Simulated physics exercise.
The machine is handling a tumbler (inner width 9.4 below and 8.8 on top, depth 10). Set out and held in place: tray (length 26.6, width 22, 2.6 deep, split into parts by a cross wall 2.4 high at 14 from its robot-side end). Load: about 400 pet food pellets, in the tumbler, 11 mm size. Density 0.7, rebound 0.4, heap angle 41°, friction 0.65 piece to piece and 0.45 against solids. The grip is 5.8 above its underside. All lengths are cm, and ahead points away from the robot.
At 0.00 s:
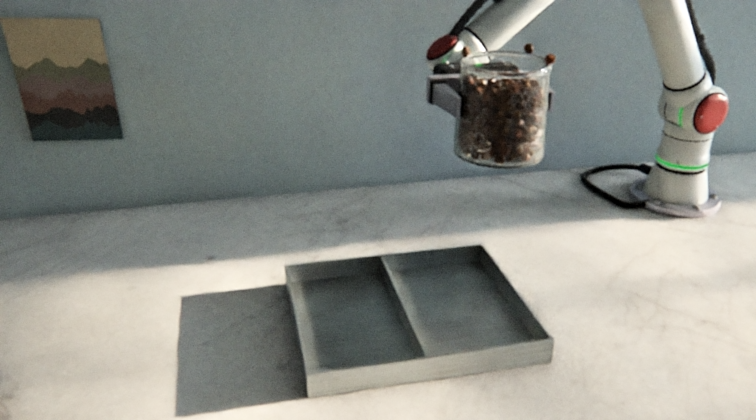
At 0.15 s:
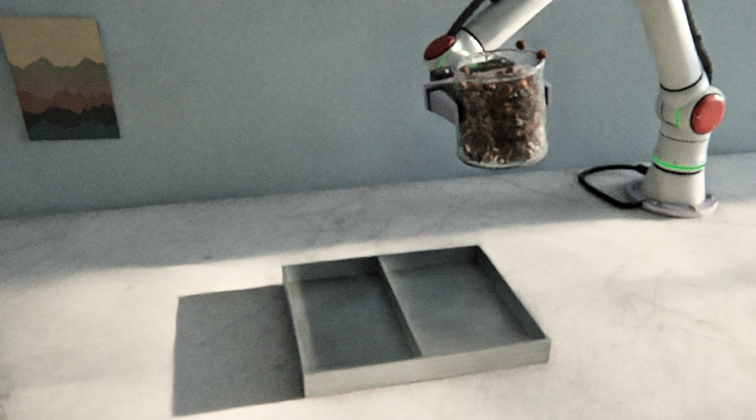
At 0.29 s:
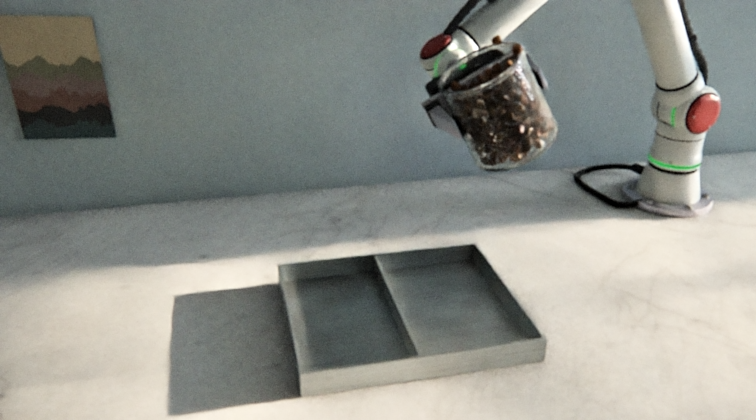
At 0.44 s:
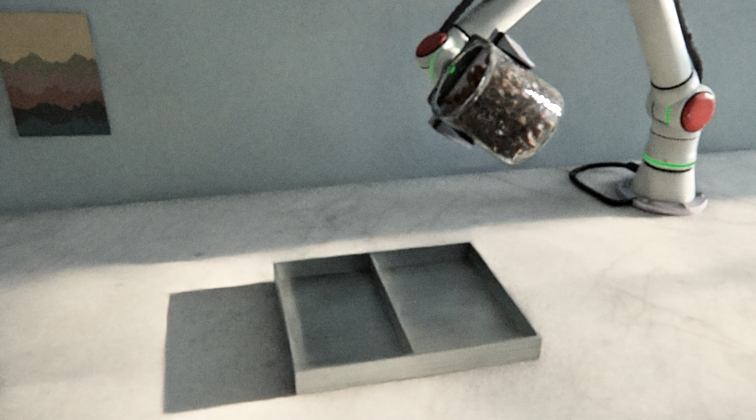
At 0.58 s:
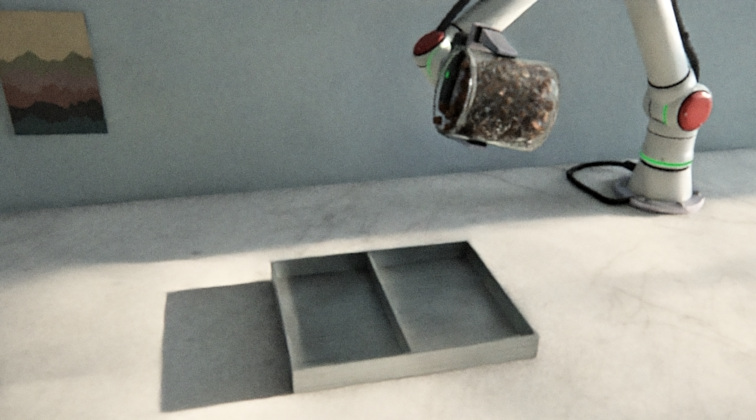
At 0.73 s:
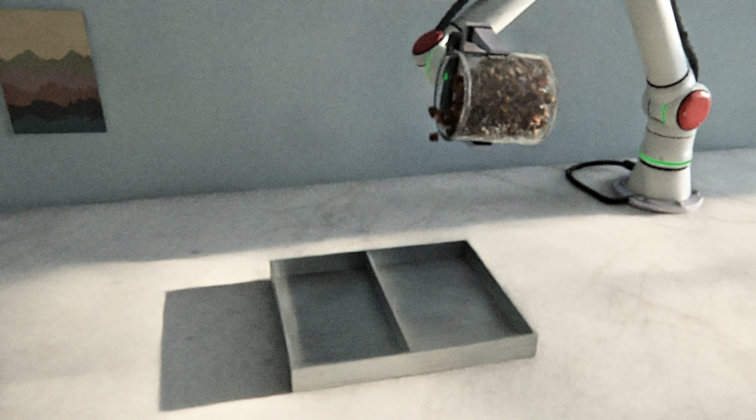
On a pale marble-like surface against a blue-grey wall, a robot arm holds a clear tumbler full of brown pellets above and behind a grey two-part tray. The arm tips the tumbler steadily to the left until it lies nearly on its side, pellets crowding toward its mouth, while the tray stays empty.
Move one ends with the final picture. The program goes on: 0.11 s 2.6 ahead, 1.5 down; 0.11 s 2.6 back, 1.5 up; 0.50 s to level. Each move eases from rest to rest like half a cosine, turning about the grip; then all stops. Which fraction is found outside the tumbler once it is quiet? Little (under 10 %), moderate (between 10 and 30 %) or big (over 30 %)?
Share outside the tumbler: Moderate (between 10 and 30 %).
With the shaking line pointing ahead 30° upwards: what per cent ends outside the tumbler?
Some 30 per cent.
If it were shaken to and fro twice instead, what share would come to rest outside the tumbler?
Then about 25 per cent.
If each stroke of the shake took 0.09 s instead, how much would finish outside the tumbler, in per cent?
Then about 20 per cent.
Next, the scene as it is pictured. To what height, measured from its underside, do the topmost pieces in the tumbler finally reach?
About 9.5 cm.
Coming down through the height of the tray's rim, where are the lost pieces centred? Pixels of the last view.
Around (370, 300).
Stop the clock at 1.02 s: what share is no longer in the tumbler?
Some 15 per cent.
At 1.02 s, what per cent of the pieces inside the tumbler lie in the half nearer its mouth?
Roughly 40 per cent.
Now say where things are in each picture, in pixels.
In the first frame, tumbler middle at (502, 109), level; upper third of the load around (504, 93), from x 460 to 550, top at y 50; 395 in the tumbler.
In the second frame, tumbler middle at (500, 109), tilted 8° forward; upper third of the load around (505, 94), from x 460 to 540, top at y 45.
In the third frame, tumbler middle at (498, 108), tilted 29° forward; upper third of the load around (504, 92), from x 455 to 550, top at y 40.
In the fourth frame, tumbler middle at (496, 103), tilted 55° forward; upper third of the load around (502, 86), from x 450 to 550, top at y 60.
In the fifth frame, tumbler middle at (495, 100), tilted 76° forward; upper third of the load around (505, 81), from x 440 to 550, top at y 60.
In the sixth frame, tumbler middle at (494, 98), tilted 84° forward; upper third of the load around (507, 80), from x 435 to 545, top at y 60; 394 in the tumbler, 1 in flight or on a rim.
By 1.02 s, tilted 80° forward, highest piece 29 above the table; 340 in the tumbler, 7 in the far-side part, 2 in the robot-side part, 46 in flight or on a rim.
By 1.31 s, tilted 16° forward, highest piece 30 above the table; 328 in the tumbler, 46 in the far-side part, 19 in the robot-side part, 2 in flight or on a rim.
By 1.65 s, level, highest piece 31 above the table; 328 in the tumbler, 48 in the far-side part, 19 in the robot-side part.
By 2.70 s, level, highest piece 31 above the table; 328 in the tumbler, 48 in the far-side part, 19 in the robot-side part.
Final count, 328 in the tumbler, 48 in the far-side part, 19 in the robot-side part. That is 17 % outside the tumbler.
